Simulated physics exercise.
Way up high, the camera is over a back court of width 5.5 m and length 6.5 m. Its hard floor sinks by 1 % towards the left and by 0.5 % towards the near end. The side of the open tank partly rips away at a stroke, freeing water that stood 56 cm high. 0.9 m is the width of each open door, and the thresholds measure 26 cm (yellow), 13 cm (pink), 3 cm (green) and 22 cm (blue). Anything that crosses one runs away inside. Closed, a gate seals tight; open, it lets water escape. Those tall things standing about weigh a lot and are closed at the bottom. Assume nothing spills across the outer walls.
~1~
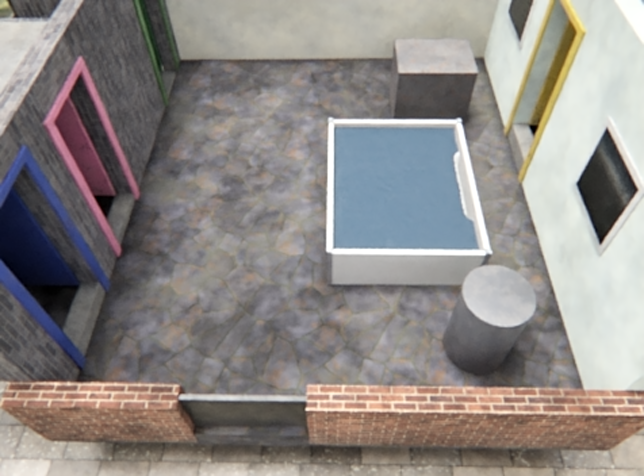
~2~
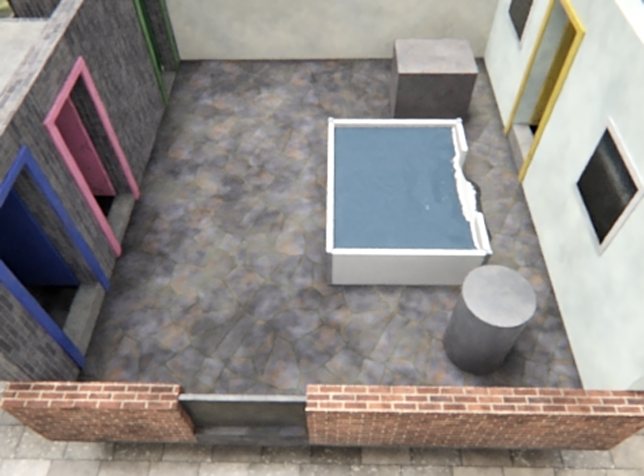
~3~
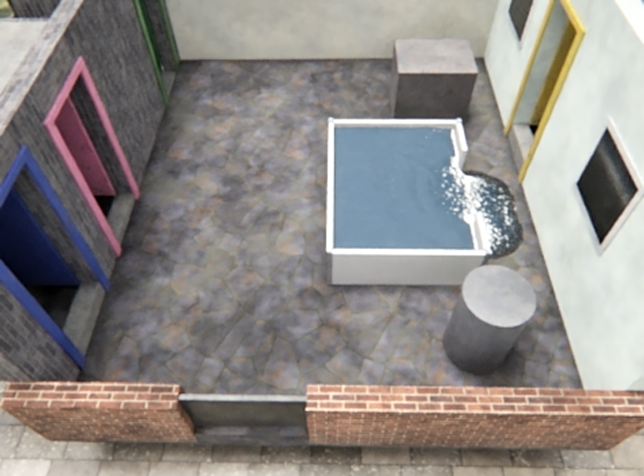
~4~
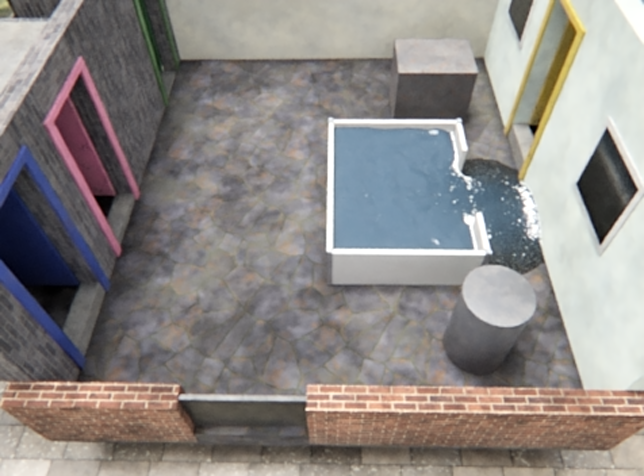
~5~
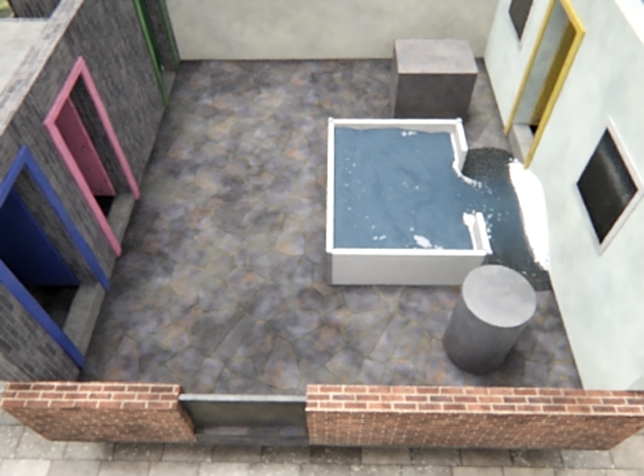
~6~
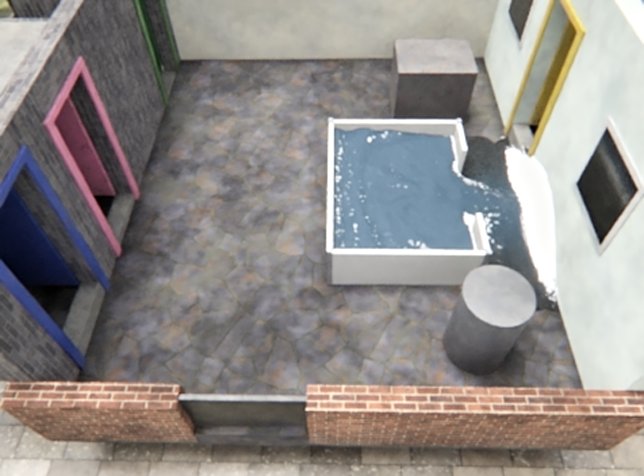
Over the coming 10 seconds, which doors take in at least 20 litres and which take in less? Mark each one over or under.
Yellow door - under; pink door - under; green door - over; blue door - under.
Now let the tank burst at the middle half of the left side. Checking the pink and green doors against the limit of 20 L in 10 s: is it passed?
Checking each door against the limit: Pink tops it, green tops it.
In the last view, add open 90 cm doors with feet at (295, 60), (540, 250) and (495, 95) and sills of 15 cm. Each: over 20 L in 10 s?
First doorway falls short, second gets there, third falls short.
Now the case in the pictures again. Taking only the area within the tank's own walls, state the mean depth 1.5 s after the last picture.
The mean depth is some 32 cm.
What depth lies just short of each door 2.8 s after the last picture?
You'd see yellow at 14 cm, pink at 0 cm, green at 0 cm and blue at 0 cm.
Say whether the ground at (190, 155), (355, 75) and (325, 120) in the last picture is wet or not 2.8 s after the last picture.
The first point is not yet hit, the second is awash and the third is awash.
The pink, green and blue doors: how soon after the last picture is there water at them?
Doors: Pink 4.0 s / green 4.0 s / blue 3.4 s.
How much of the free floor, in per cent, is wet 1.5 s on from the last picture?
Close to 25 in a hundred parts are wet.
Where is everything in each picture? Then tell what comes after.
The first picture shows still water, 56 cm deep, in the open tank at (400, 184).
In the second picture, the front is at a hidden place, 0.6 m from the gap at (462, 205); 0.2 m2 of floor is under water; 56 cm left at the back of the open tank.
In the third picture, the front is at (496, 182), 0.8 m from the gap at (462, 205); 0.8 m2 of floor is under water; 56 cm left at the back of the open tank.
In the fourth picture, water pours out at (462, 205) and has run 1.2 m, to (519, 176); typically 9 cm deep outside, 56 cm at the open tank's back.
In the fifth picture, water pours out at (462, 205) and has run 1.5 m, to (550, 280); typically 9 cm deep outside, 54 cm at the open tank's back.
In the sixth picture, water pours out at (462, 204) and has run 1.8 m, to (558, 305); typically 9 cm deep outside, 47 cm at the open tank's back.
Then, 0.7 s after the last picture water covers 15 % of the floor and is deepest (42 cm) near (522, 217); yellow door 21 cm at the sill, 1 L in, pink door not reached, green door not reached, blue door not reached.
Then, 1.5 s after the last picture water covers 25 % of the floor and is deepest (36 cm) near (477, 58); yellow door 19 cm at the sill, 1 L in, pink door not reached, green door not reached, blue door not reached.
Then, 2.8 s after the last picture water covers 50 % of the floor and is deepest (25 cm) near (522, 217); yellow door 14 cm at the sill, 2 L in, pink door not reached, green door not reached, blue door not reached.
Then, 5.3 s after the last picture water covers 85 % of the floor and is deepest (16 cm) near (562, 415); yellow door 9 cm at the sill, 2 L in, pink door 6 cm at the sill, 0 L in, green door 9 cm at the sill, 17 L in, blue door 11 cm at the sill, 0 L in.
Then, 9.3 s after the last picture water covers 95 % of the floor and is deepest (12 cm) near (102, 307); yellow door 5 cm at the sill, 2 L in, pink door 8 cm at the sill, 0 L in, green door 8 cm at the sill, 84 L in, blue door 11 cm at the sill, 0 L in.
